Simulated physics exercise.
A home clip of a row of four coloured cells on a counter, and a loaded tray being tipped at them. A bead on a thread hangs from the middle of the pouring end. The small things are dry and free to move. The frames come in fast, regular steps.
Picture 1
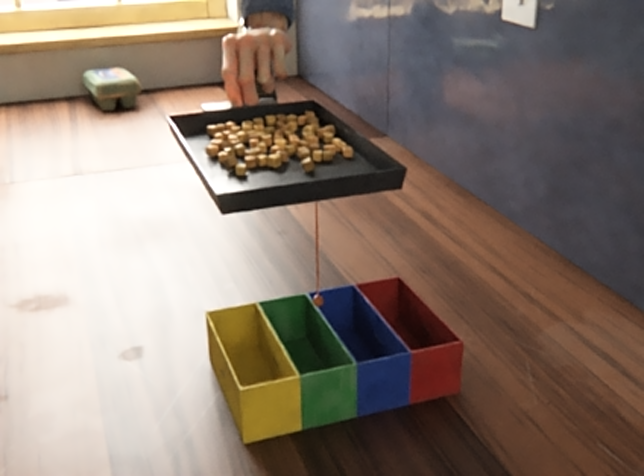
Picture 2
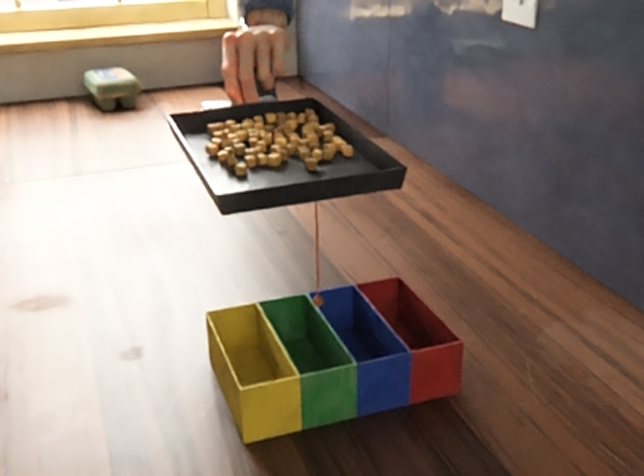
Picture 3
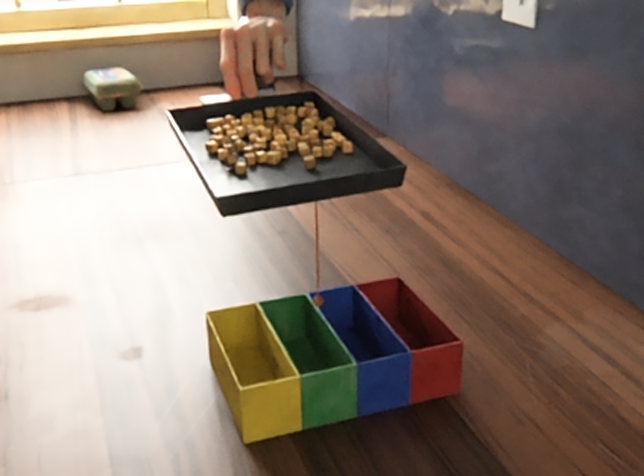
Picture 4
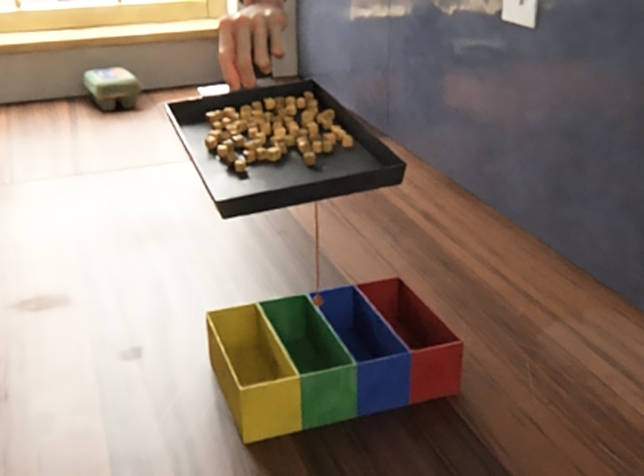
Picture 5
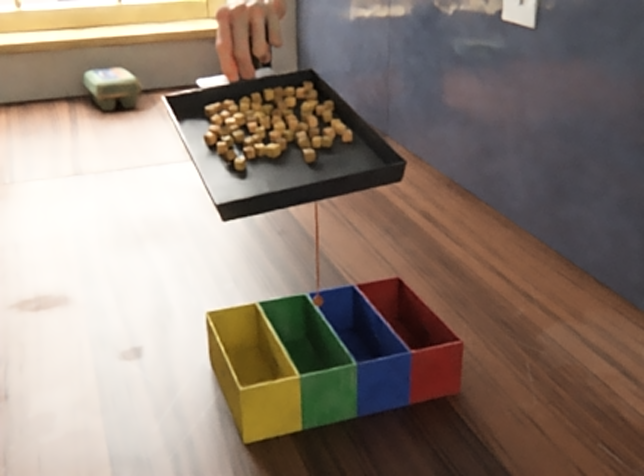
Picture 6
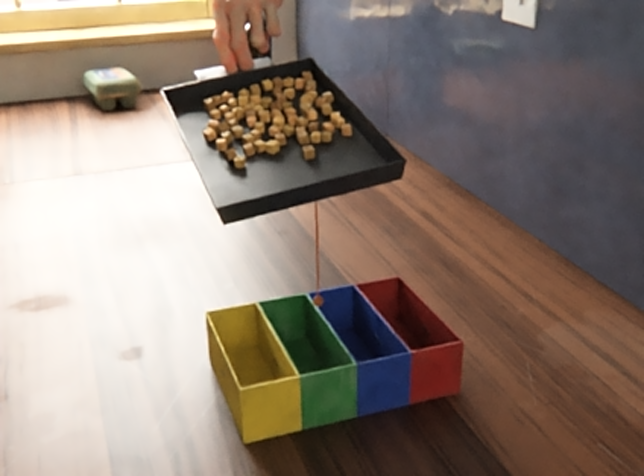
A hand raises the back of a black tray of small wooden cubes above coloured cells.
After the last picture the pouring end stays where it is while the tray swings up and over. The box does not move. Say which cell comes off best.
The yellow cell gets the most.
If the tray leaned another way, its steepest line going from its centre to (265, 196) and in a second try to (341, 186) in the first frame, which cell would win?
At the first place that yellow cell, at the second red.
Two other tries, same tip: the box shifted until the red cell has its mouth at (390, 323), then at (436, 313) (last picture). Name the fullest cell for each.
The first try: The yellow one. The second: The cell in yellow.
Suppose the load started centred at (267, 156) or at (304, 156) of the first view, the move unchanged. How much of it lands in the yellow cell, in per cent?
About 50 and 60 per cent.
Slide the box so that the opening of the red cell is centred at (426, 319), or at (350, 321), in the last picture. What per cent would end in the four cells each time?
About 50 and 90 per cent.
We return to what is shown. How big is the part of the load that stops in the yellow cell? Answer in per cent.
About 50 per cent.
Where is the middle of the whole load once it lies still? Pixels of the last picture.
Near (242, 394).
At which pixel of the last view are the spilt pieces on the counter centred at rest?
At about (140, 426).
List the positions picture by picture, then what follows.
Corners of the pouring end at (221, 192) and (402, 167), level; middle of the load at (279, 140), small wooden cubes; bead on its thread at (318, 301); yellow cell at (271, 404); green cell at (329, 392); blue cell at (384, 379); red cell at (436, 367), in the first picture.
Corners of the pouring end at (221, 193) and (402, 166), level; middle of the load at (279, 138), in the second picture.
Corners of the pouring end at (220, 195) and (402, 165), tipped barely, lowest at the left corner; middle of the load at (278, 134), in the third picture.
Corners of the pouring end at (220, 198) and (401, 163), tipped a little, lowest at the left corner; middle of the load at (278, 128), in the fourth picture.
Corners of the pouring end at (220, 201) and (401, 161), tipped a little, lowest at the left corner; middle of the load at (277, 122), in the fifth picture.
Corners of the pouring end at (220, 205) and (401, 159), tipped a little, lowest at the left corner; middle of the load at (276, 115); yellow cell at (271, 404); green cell at (329, 392); blue cell at (384, 379); red cell at (436, 367), in the sixth picture.
Soon, tray tipped steeply; nearly all on the tray; a stray few in the yellow cell; a small part falling or outside the box.
A while on, tray tipped right over; most on the tray; a small part in the yellow cell; a small part falling or outside the box.
Towards the end, tray tipped past a quarter turn; about half in the yellow cell; a small part in the green cell; about a third falling or outside the box.
Finally, tray tipped past a quarter turn; about half in the yellow cell; a small part in the green cell; none in the blue cell; none in the red cell; about a third outside the box.
